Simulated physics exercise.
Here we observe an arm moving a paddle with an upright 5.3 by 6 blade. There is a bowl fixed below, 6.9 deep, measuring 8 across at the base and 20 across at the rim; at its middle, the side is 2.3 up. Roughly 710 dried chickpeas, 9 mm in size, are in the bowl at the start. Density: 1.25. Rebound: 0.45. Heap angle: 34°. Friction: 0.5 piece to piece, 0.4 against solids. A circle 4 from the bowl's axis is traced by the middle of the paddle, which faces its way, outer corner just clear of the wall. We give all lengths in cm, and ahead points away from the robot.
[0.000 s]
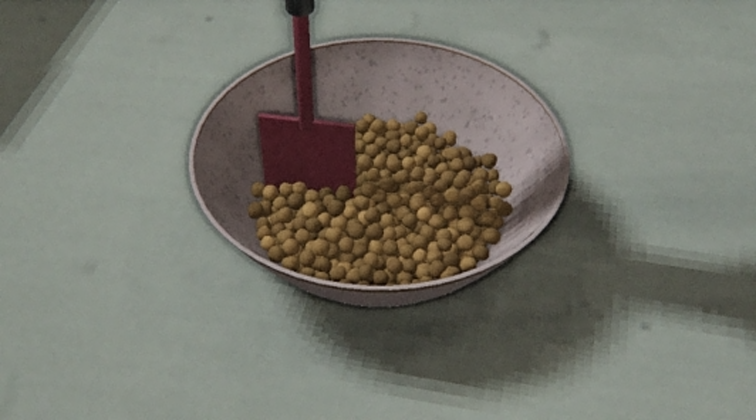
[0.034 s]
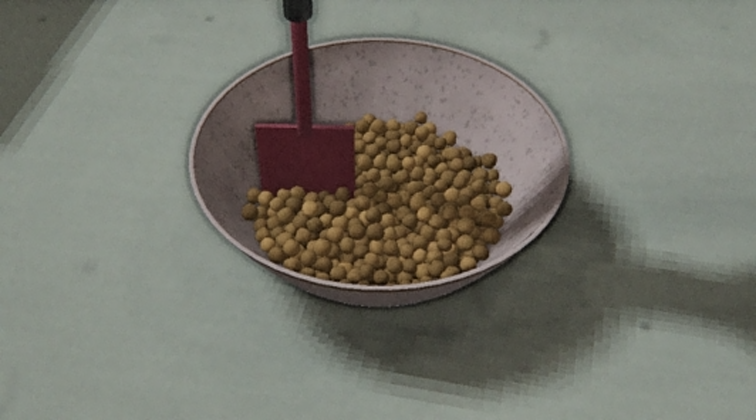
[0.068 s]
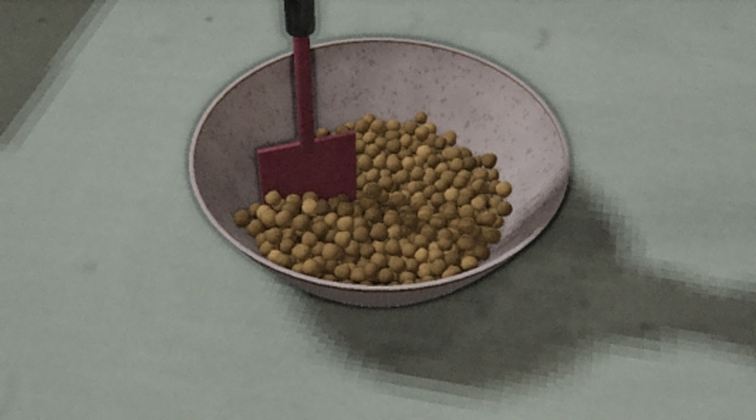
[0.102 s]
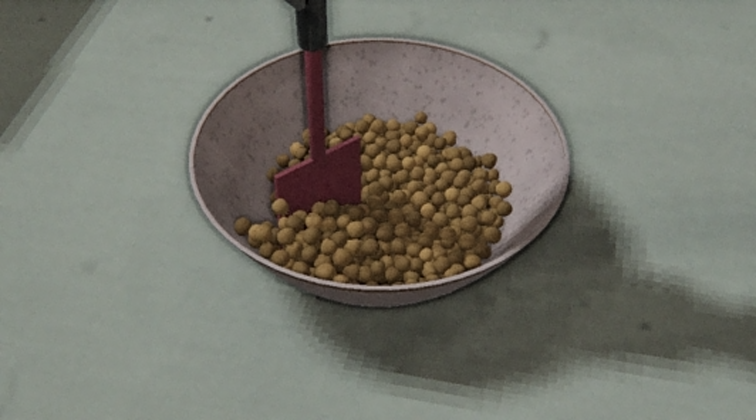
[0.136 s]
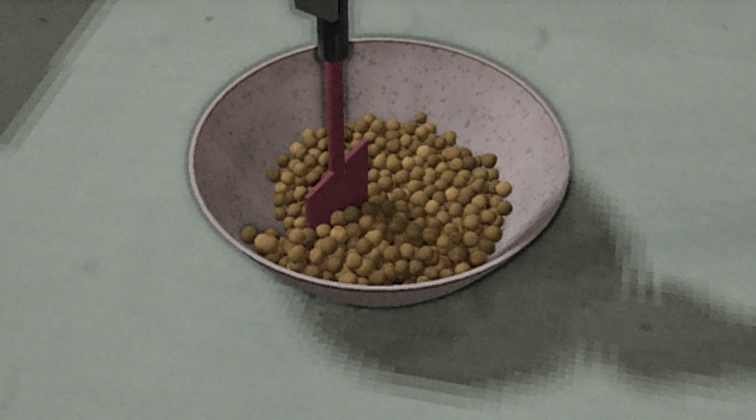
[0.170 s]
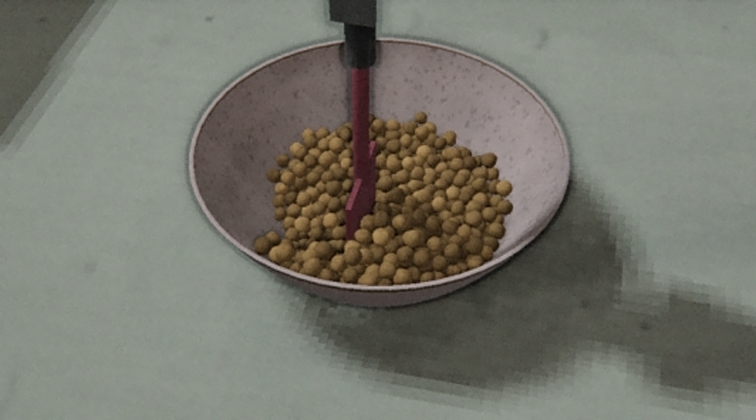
A robot arm sweeps a dark red paddle through dried chickpeas in a speckled bowl, turning it edge-on.
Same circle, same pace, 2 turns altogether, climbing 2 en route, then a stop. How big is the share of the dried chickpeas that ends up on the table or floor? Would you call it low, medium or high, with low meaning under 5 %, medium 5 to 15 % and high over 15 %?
I would call it low, under 5 %.
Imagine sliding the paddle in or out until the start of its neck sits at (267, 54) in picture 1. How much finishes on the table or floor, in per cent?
0 %.
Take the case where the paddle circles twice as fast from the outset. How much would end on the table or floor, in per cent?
Estimated share: Near 30 %.
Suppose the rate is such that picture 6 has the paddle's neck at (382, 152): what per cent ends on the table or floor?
Close to 10 in a hundred.
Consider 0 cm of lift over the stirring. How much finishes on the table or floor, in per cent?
Around 10 percent of it.
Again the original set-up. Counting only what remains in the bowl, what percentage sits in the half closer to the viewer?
Around 50 per cent of what the bowl keeps.
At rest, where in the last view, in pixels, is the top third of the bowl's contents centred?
Centre of top third: Approx. (385, 180).
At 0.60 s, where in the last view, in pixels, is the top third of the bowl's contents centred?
Around (311, 148).
After 0.60 s, 335° round, highest piece 8 above the table; 691 in the bowl, 16 on the table or floor, 3 in flight or on the tool.
After 1.03 s, 224° round, highest piece 6 above the table; 691 in the bowl, 19 on the table or floor.
After 1.45 s, 0° round, highest piece 6 above the table; 691 in the bowl, 19 on the table or floor.
After 2.15 s, 0° round, highest piece 6 above the table; 691 in the bowl, 19 on the table or floor.
At rest, 691 in the bowl, 19 on the table or floor. That is 3 % on the table or floor.
